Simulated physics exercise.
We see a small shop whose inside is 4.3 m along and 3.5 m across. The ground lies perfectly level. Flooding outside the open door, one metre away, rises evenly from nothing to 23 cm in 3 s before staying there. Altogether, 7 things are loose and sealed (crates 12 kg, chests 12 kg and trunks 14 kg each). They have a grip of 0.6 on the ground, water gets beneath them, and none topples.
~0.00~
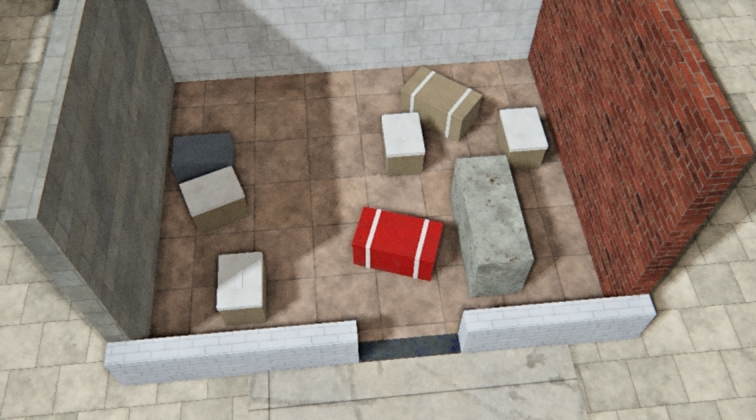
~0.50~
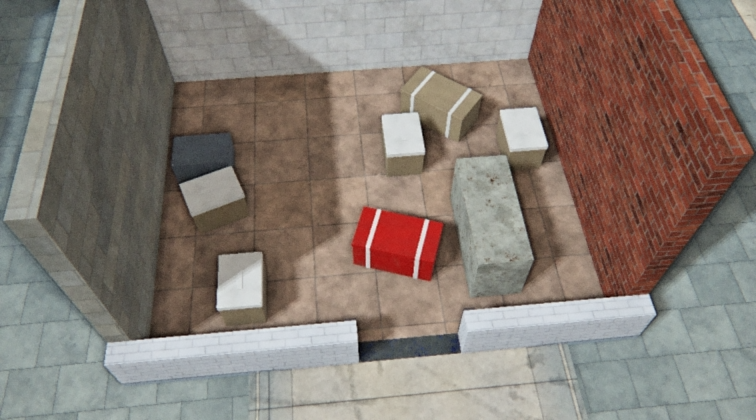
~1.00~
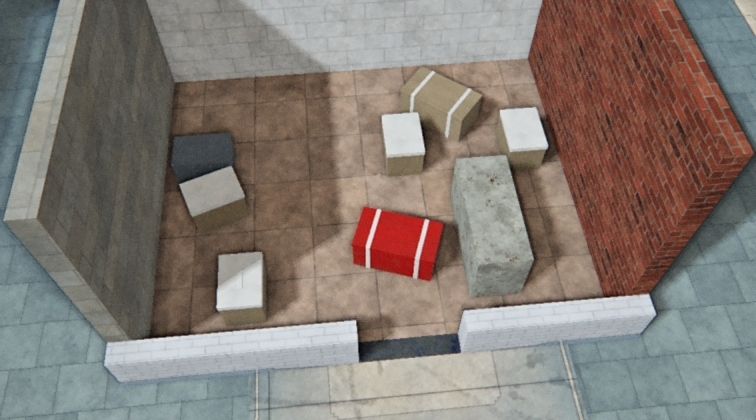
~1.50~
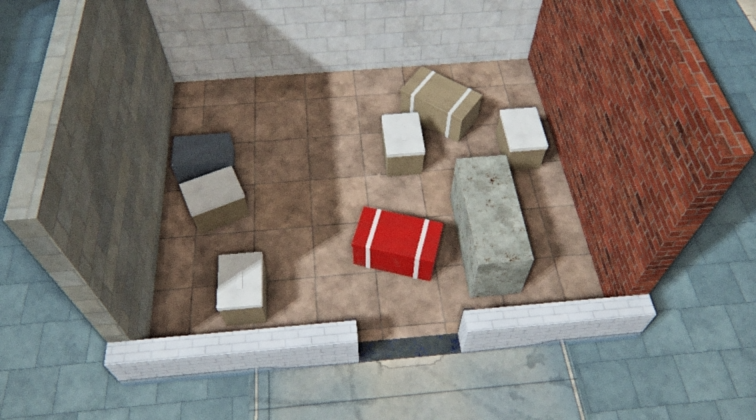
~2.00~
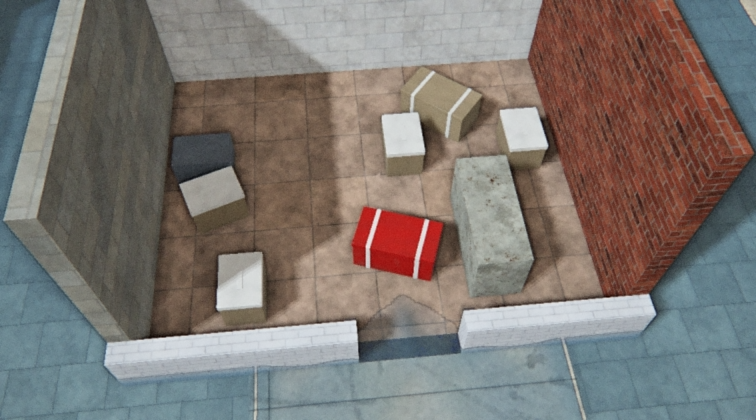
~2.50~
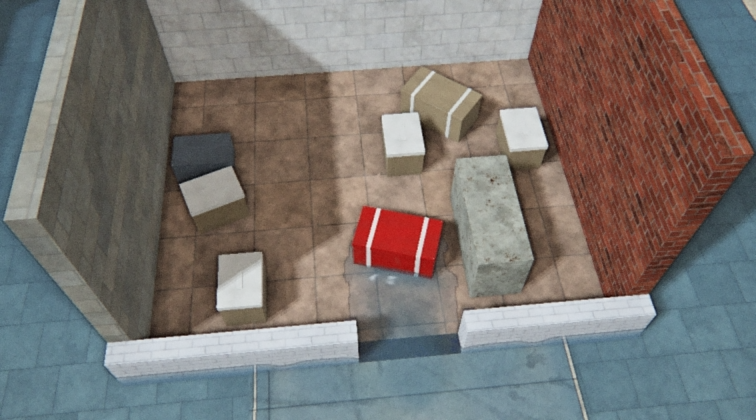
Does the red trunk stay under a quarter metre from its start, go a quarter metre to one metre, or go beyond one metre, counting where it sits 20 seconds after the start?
I'd say it gets moved far off.
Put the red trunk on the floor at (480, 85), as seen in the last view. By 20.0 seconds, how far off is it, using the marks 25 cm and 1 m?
Short answer, it is taken a long way.
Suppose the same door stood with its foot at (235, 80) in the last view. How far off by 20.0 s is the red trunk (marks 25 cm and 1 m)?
Red trunk: Long trip.
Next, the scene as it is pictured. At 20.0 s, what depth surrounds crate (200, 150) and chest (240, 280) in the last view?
Some 15 cm at the first, some 16 cm at the second.
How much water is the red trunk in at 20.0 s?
I'd say around 13 cm.
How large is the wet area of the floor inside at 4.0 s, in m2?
Wet area: Approx. 6.0 m2.
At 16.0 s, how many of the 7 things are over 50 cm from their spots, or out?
The answer is 7.
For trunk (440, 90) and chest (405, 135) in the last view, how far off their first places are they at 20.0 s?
They sit 100 cm and 80 cm away, in the order given.
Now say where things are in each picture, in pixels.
The first frame shows the red trunk at (398, 234) rests on the ground; water covers 0.0 m2; 0 of 7 have shifted.
The second frame shows the red trunk at (398, 234), on the bottom; water covers 0.0 m2; 0 of 7 have shifted.
The third frame shows the red trunk at (398, 234) rests on the ground; 0.0 m2 under water; 0 of 7 have shifted.
The fourth frame shows the red trunk at (398, 234), on the bottom; 0.0 m2 under water; 0 of 7 have shifted.
The fifth frame shows the red trunk at (398, 234), on the bottom; 0.2 m2 under water; 0 of 7 have shifted.
The sixth frame shows the red trunk at (398, 232), on the bottom; 0.7 m2 under water; 0 of 7 have shifted.
After 4.0 s the red trunk is near (390, 156), 0.9 m from its start, aground; 0 afloat.
After 9.0 s the red trunk is near (192, 167), 2.2 m from its start, afloat; 5 afloat.
After 16.0 s the red trunk is near (274, 153), 1.6 m from its start, afloat; 7 afloat.
After 20.0 s the red trunk is near (261, 124), 1.9 m from its start, afloat; 7 afloat.
